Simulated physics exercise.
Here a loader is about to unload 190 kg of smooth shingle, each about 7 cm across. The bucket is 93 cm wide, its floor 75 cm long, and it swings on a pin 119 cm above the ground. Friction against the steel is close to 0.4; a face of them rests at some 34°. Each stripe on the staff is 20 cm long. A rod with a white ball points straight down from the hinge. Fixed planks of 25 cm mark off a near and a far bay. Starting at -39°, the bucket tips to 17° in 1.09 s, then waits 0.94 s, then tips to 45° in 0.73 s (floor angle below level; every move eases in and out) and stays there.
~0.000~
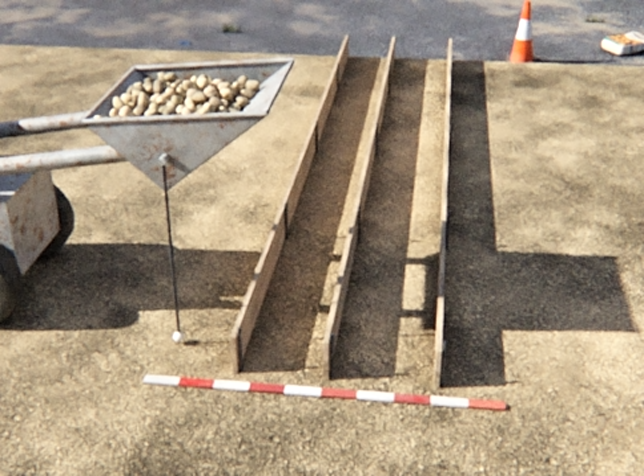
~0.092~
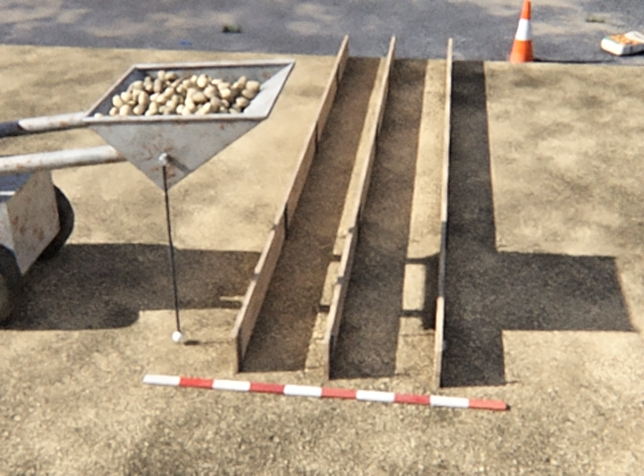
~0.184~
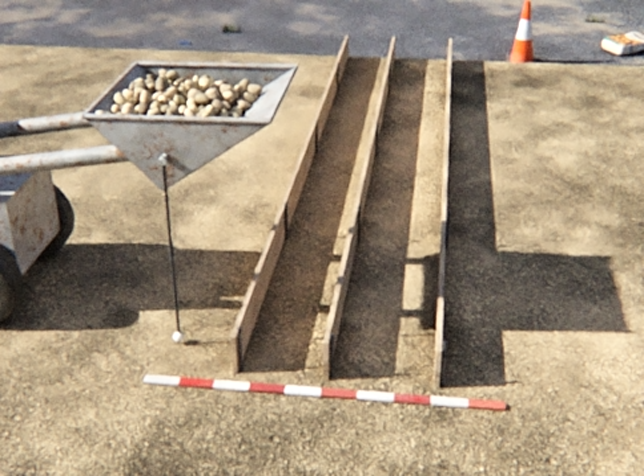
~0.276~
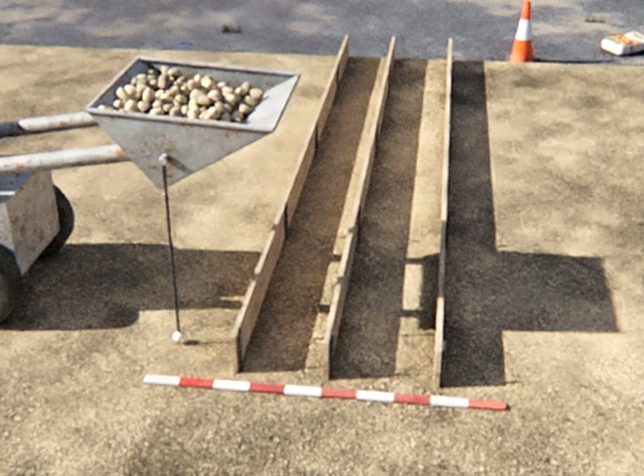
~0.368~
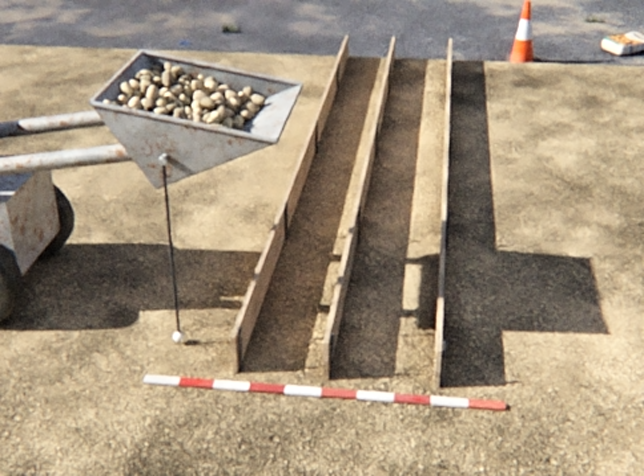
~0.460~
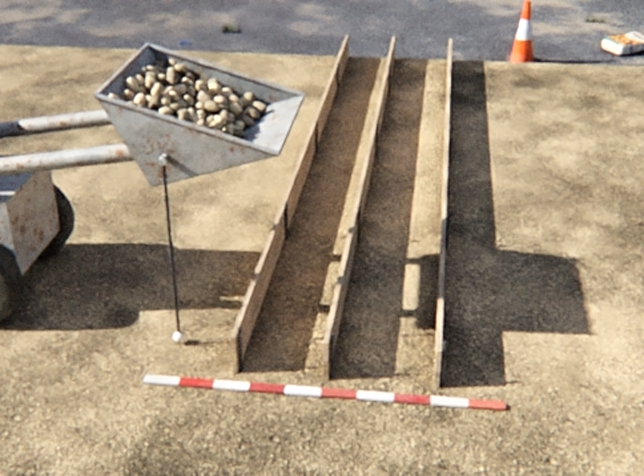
In this clip, a grey metal bucket filled with smooth, rounded stones gradually tilts down toward the right above sandy ground, beside three long upright boards, while the stones shift slightly inside it and its shadow changes shape.
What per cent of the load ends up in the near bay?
Close to 65 in a hundred.
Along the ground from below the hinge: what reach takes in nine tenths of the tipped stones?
About 140 cm.
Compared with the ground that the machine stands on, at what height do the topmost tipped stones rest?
About 22 cm above it.
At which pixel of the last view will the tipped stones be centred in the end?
Around (323, 302).
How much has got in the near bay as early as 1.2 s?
About 5 per cent by then.
After 0.8 s the floor is at 8°; 100 % in the bucket; the foremost stones are at (249, 148).
After 1.2 s the floor is at 17°; 96 % in the bucket, 4 % in the near bay; the foremost stones are at (296, 177).
After 3.2 s the floor is at 45°; 0 % in the bucket, 66 % in the near bay, 34 % in the far bay; the foremost stones are at (432, 305).
After 5.7 s the floor is at 45°; 0 % in the bucket, 66 % in the near bay, 34 % in the far bay; the foremost stones are at (432, 305).
